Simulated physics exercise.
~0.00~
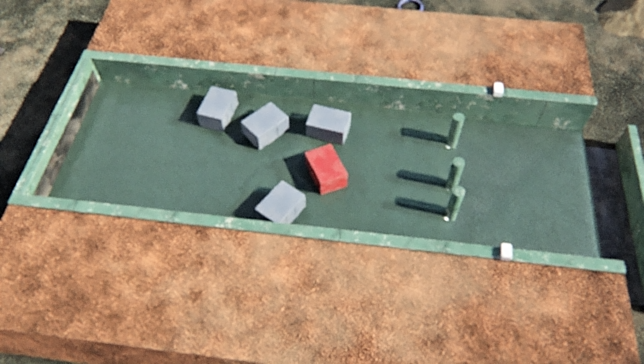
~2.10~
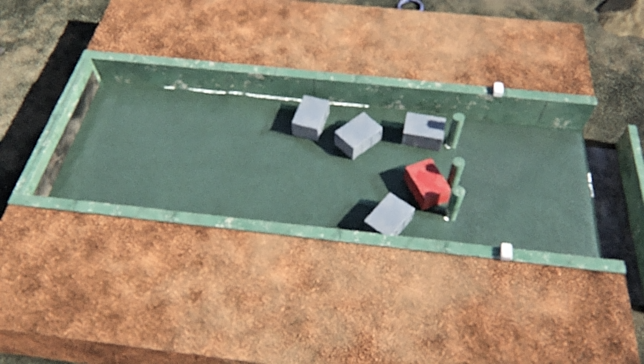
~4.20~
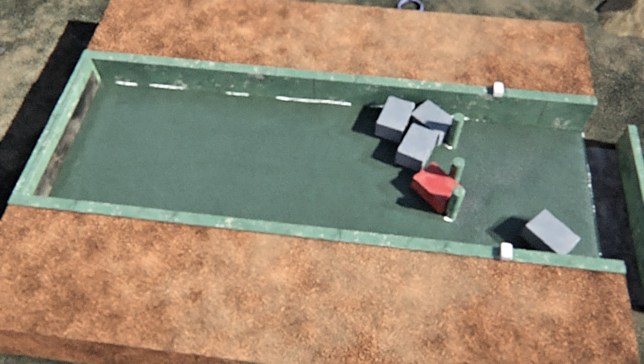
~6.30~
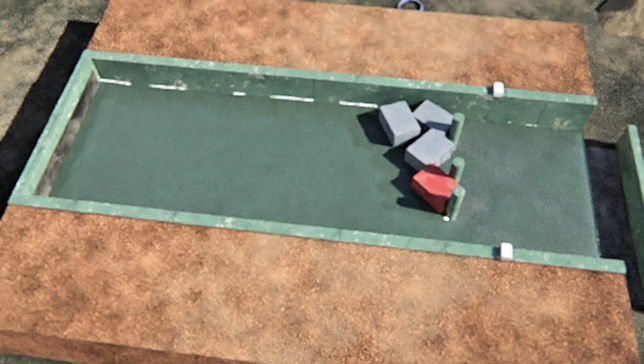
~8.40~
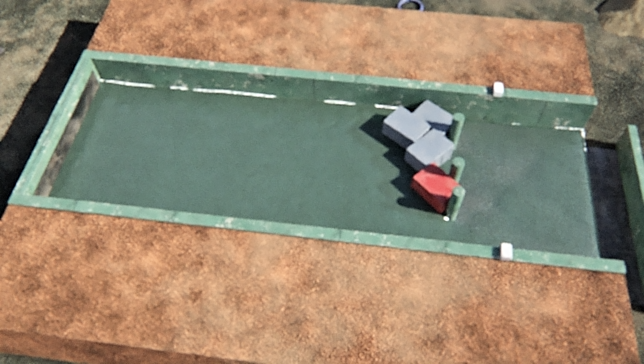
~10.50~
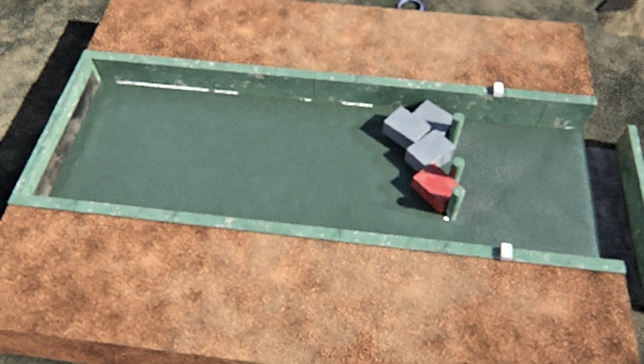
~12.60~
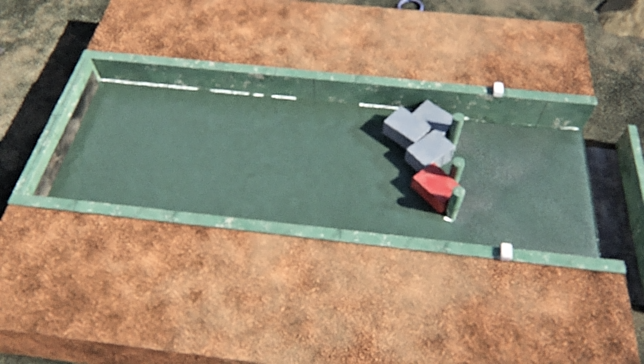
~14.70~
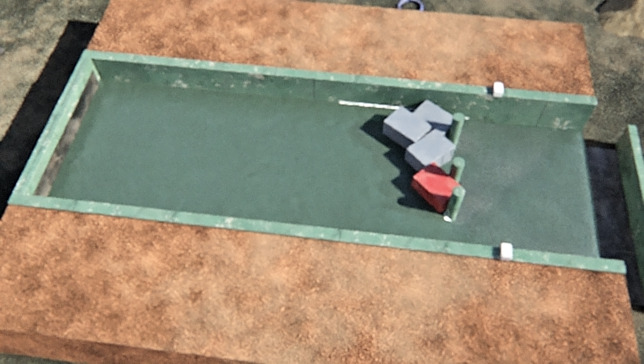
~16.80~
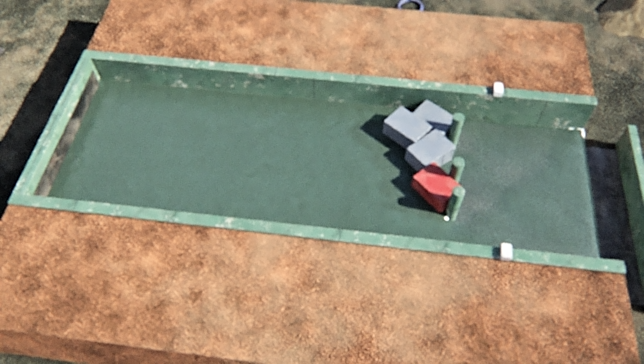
A green-walled ditch of shallow water runs between two reddish-brown earth banks, seen from above at an angle. Four grey crates and one red crate sit in the left and middle parts, with three short green posts to their right and a white marker on each bank beyond. The crates drift right together towards the posts. The lowest grey crate slips past below the posts, crosses between the white markers and disappears at the right end. The red crate lodges against the lower posts, and the other three grey crates bunch above it. All four stay jammed there, short of the markers.
